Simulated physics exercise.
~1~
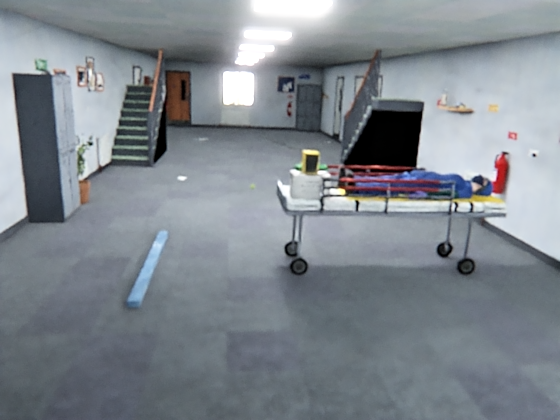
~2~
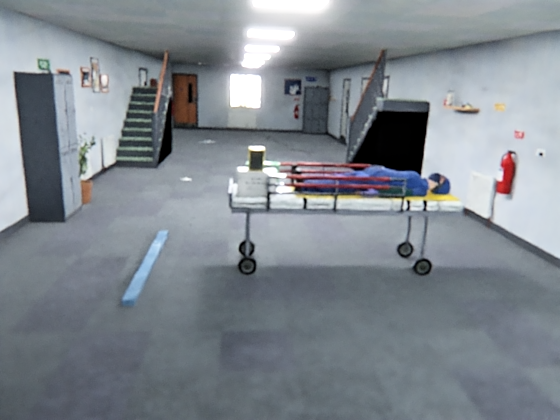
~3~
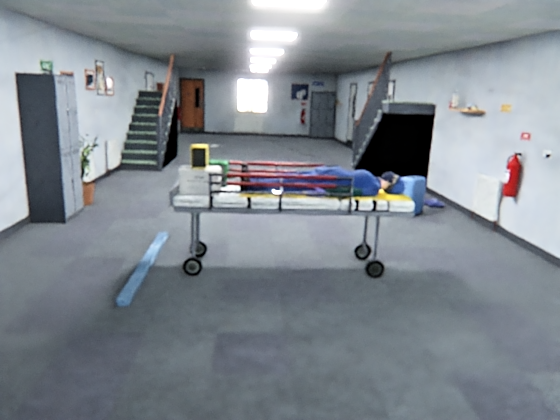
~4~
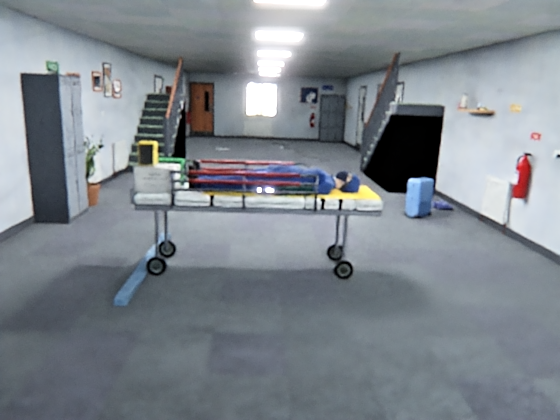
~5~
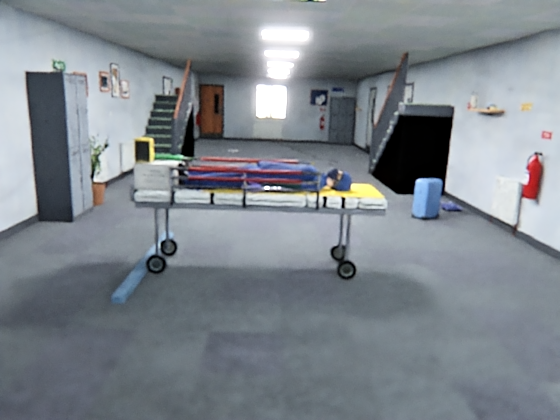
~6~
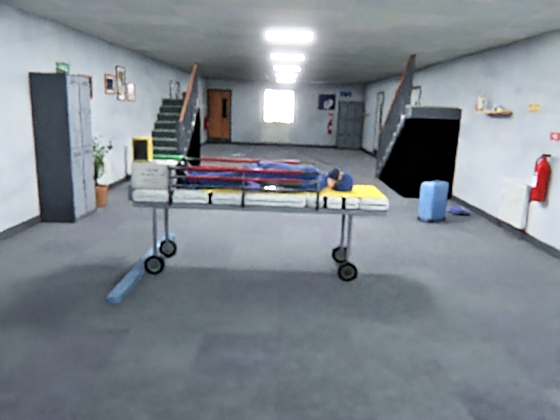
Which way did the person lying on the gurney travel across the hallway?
The person travelled to the left, riding along on the gurney until it stopped at the blue strip.
A gurney carrying a person in blue rolled left across a wide grey hallway and came to a stop at a blue strip on the floor, with the yellow pump, green monitor and white holdall all still on board.
